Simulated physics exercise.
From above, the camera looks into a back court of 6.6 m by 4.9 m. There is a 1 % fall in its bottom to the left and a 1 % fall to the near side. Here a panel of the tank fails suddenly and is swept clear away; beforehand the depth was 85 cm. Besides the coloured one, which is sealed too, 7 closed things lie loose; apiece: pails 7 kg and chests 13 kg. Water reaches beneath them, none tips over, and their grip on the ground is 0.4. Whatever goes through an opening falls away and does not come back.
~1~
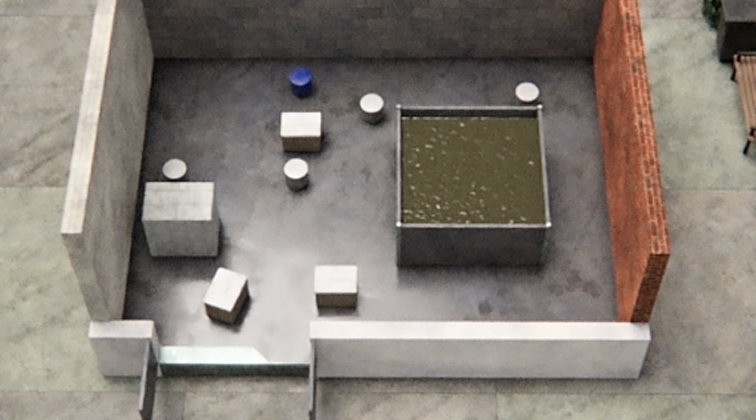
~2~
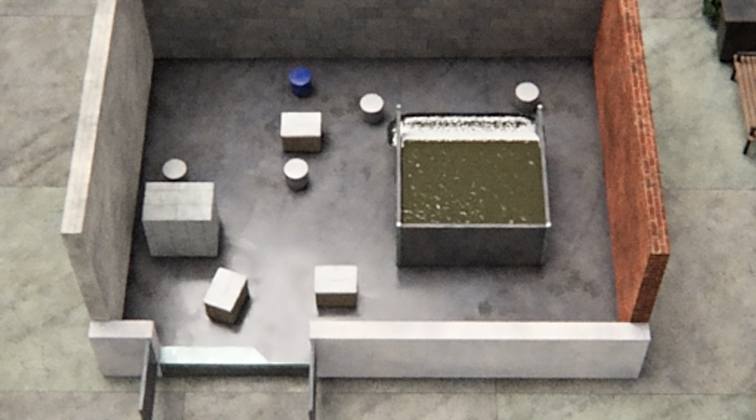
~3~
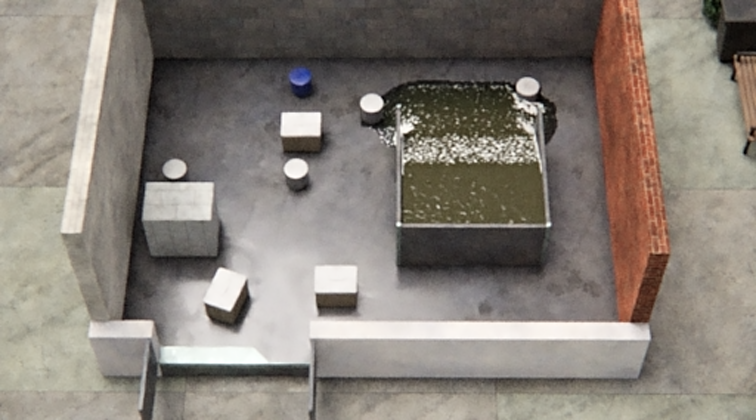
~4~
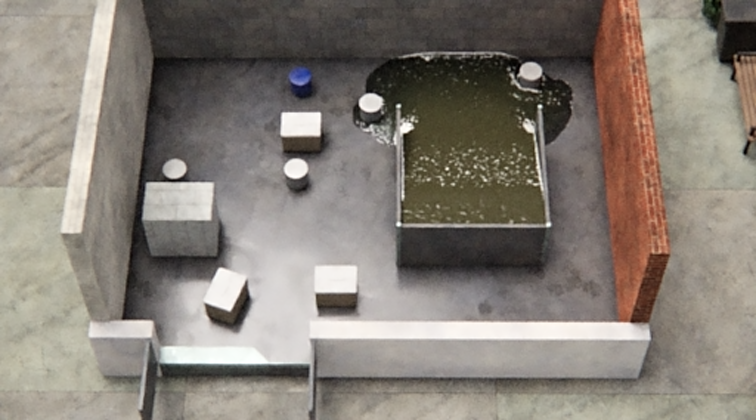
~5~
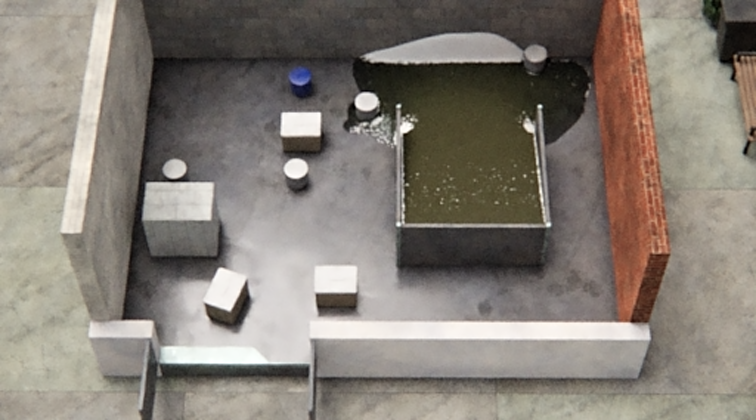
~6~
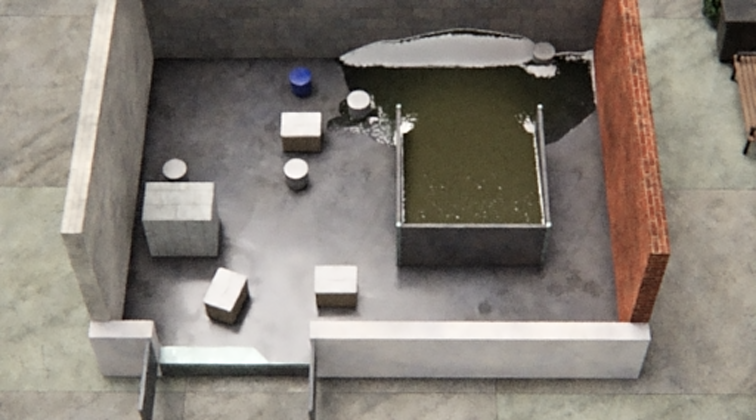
A walled back court with a grey floor is seen from above by a still camera, with a brick wall on the right. A blue pail stands near the back, pale pails and chests lie around the left and middle, and a square tank of murky green water stands right of centre. The tank's back panel gives way, water pours out and spreads against the back wall, and two pale pails beside it shift while the blue one stays still.
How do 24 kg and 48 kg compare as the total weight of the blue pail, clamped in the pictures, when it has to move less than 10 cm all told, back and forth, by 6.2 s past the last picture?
Honestly, even the heavier won't cut it.
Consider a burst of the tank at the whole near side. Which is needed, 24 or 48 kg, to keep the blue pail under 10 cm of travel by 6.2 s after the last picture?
Note: Low mass sufficient.
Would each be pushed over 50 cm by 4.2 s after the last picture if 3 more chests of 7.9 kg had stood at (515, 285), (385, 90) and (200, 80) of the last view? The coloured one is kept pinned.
Going through them in turn, the answers are not too far, too far and too far.
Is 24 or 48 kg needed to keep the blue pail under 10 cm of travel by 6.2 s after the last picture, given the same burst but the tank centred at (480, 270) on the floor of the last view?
Then the outcome is clear: Not even the heavier works.
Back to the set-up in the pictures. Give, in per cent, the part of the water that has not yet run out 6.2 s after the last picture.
About 90 per cent.
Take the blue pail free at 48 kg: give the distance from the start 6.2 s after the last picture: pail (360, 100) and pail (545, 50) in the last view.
In turn: 80 cm, 350 cm.
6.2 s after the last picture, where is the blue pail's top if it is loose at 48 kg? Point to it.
Roughly at (249, 94) in the last view.
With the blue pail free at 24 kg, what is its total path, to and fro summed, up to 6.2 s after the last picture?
250 cm, roughly.
Then, 0.6 s after the last picture the blue pail would be 1 cm from its start with 24 kg and 0 cm from its start with 48 kg; 6 cm of water round it then.
Then, 2.3 s after the last picture the blue pail would be 190 cm from its start with 24 kg and 81 cm from its start with 48 kg; 11 cm of water round it then.
Then, 4.2 s after the last picture the blue pail would be 224 cm from its start with 24 kg and 81 cm from its start with 48 kg; 10 cm of water round it then.
Then, 6.2 s after the last picture the blue pail would be 225 cm from its start with 24 kg and 81 cm from its start with 48 kg; 14 cm of water round it then.
